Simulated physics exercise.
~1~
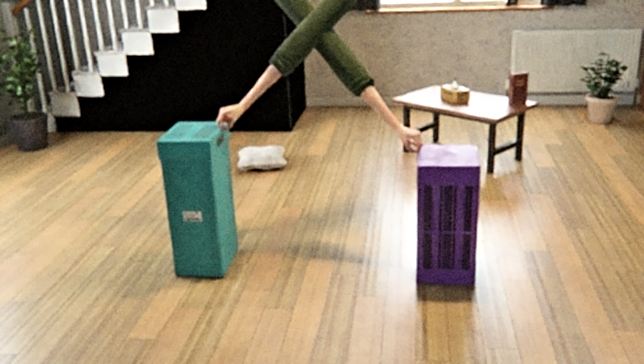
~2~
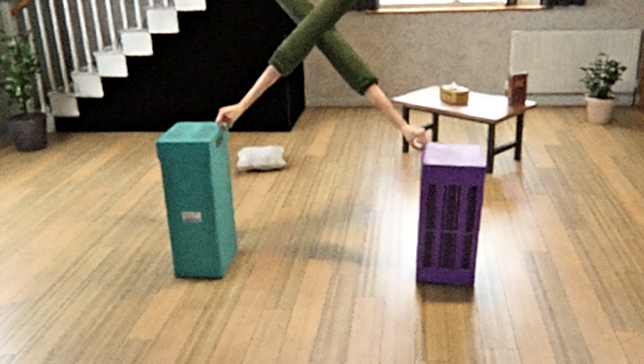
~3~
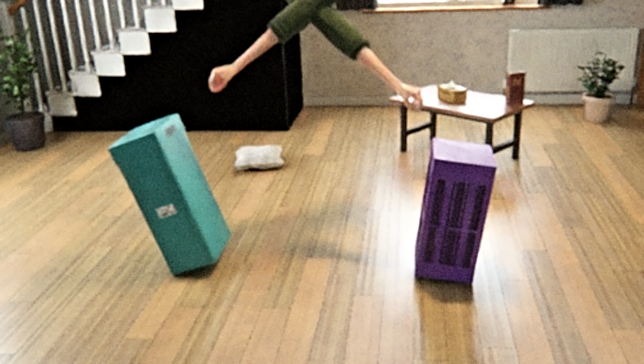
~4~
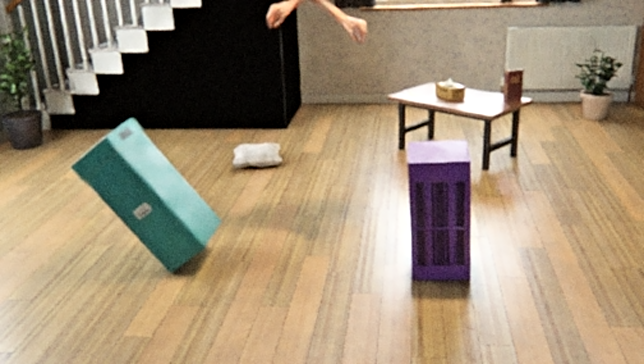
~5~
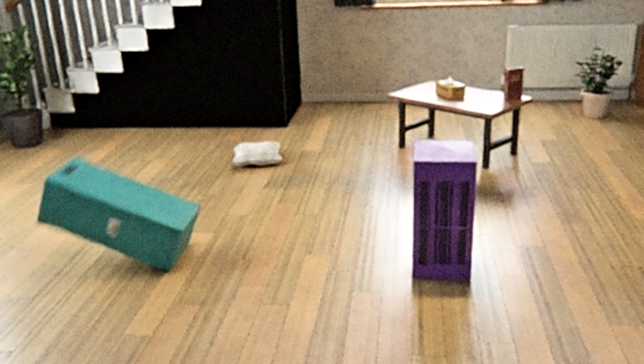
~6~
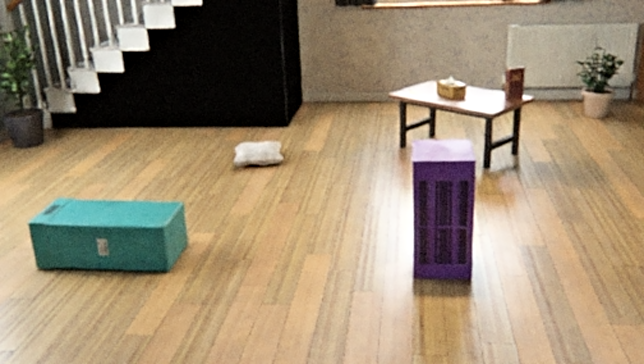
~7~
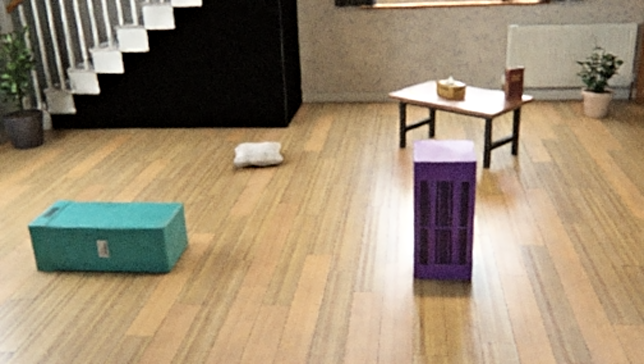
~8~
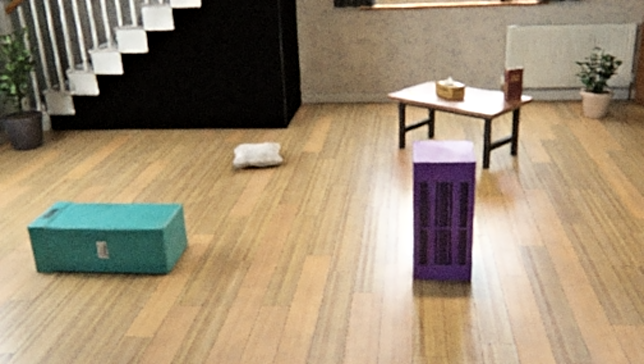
A turquoise box tips left onto its side after two hands push, while a purple one rocks upright.
